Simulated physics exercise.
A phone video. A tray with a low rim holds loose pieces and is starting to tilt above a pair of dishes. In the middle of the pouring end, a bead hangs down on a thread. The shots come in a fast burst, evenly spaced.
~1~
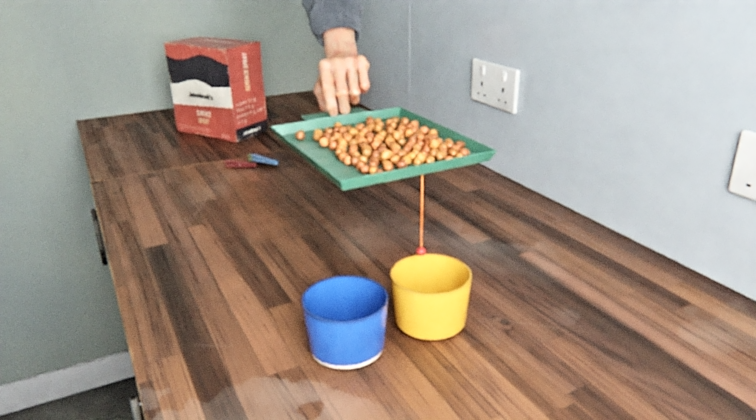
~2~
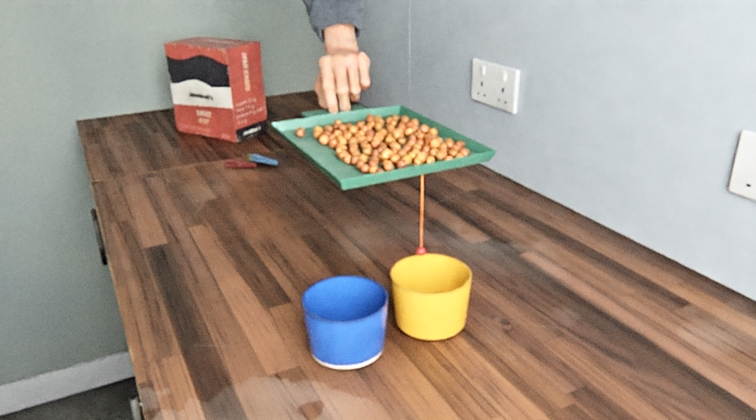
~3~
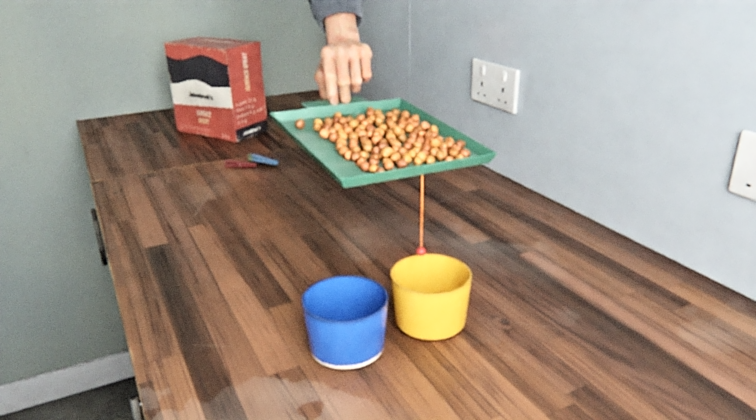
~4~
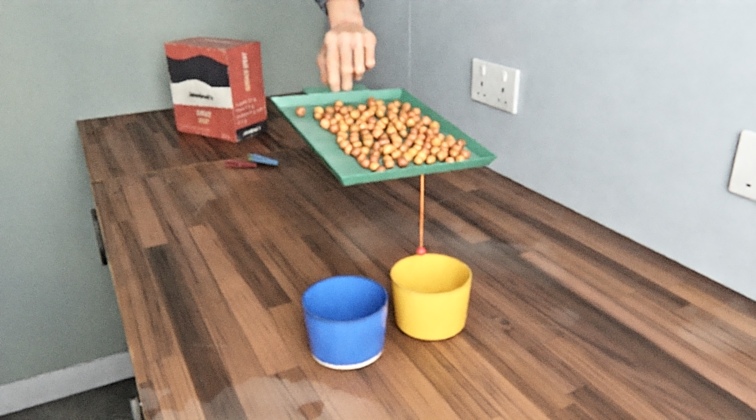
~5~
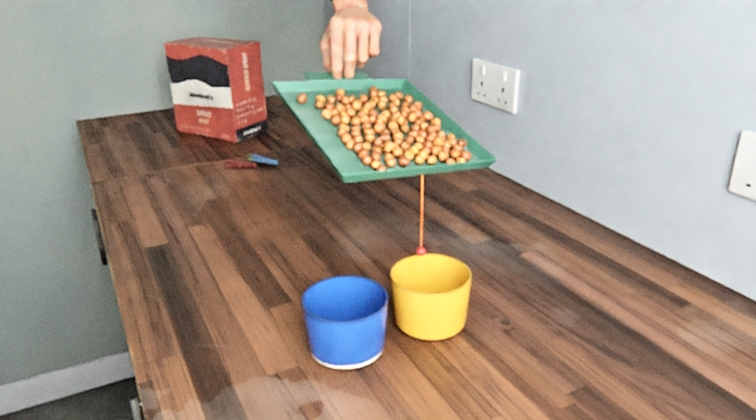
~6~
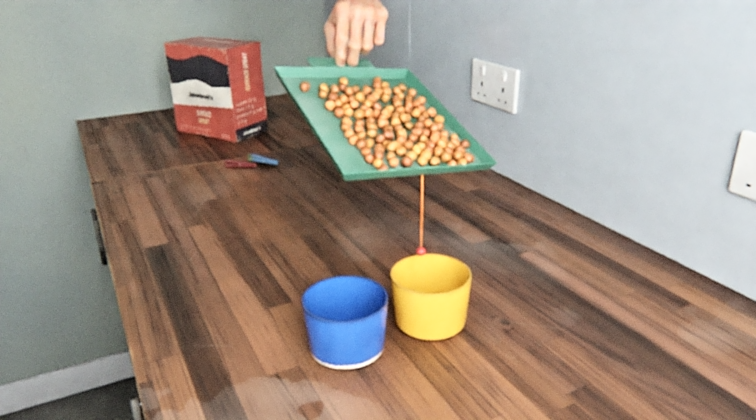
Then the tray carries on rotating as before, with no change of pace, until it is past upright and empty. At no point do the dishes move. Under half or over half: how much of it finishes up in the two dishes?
Under half.
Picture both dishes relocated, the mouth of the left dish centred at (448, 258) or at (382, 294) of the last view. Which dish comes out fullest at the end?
The first time it is the dish to the left, and the second time it is the dish to the right.
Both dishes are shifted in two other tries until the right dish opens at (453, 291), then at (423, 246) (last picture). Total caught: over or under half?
So that's a lesser portion the first time round, a lesser portion the second.
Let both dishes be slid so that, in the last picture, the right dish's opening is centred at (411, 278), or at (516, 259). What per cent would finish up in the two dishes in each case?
Roughly 10 per cent, and 80 per cent.
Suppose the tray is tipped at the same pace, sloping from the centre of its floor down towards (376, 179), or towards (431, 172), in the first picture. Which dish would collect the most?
Try 1: Left-side dish. Try 2: Right-side dish.
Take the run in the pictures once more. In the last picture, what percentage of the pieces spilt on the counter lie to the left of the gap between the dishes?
Near 0 in a hundred.
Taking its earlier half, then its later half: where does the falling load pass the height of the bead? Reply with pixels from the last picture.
(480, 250) for the early half, (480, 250) for the late half.
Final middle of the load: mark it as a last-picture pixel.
Close to (494, 306).
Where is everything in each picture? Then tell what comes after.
Corners of the pouring end at (343, 179) and (490, 150), level; middle of the load at (390, 142), hazelnuts; left dish at (364, 340); right dish at (452, 311); bead on its thread at (421, 252), in the first picture.
Corners of the pouring end at (343, 178) and (490, 150), level; middle of the load at (390, 141), in the second picture.
Corners of the pouring end at (344, 176) and (490, 152), tipped barely, lowest at the right corner; middle of the load at (391, 137), in the third picture.
Corners of the pouring end at (345, 174) and (491, 155), tipped a little, lowest at the right corner; middle of the load at (391, 132), in the fourth picture.
Corners of the pouring end at (346, 172) and (491, 158), tipped clearly, lowest at the right corner; middle of the load at (393, 126), in the fifth picture.
Corners of the pouring end at (347, 170) and (491, 160), tipped clearly, lowest at the right corner; middle of the load at (396, 122); left dish at (364, 340); right dish at (452, 311), in the sixth picture.
Soon after the last picture, tray tipped steeply; most on the tray; a stray few in the right dish; a stray few outside both; a small part in the air.
A little later, tray tipped past a quarter turn; about a quarter in the right dish; about two thirds outside both; a small part in the air.
Later still, tray tipped past a quarter turn; about a quarter in the right dish; about two thirds outside both.
At rest, tray tipped past a quarter turn; none in the left dish; about a quarter in the right dish; about two thirds outside both.
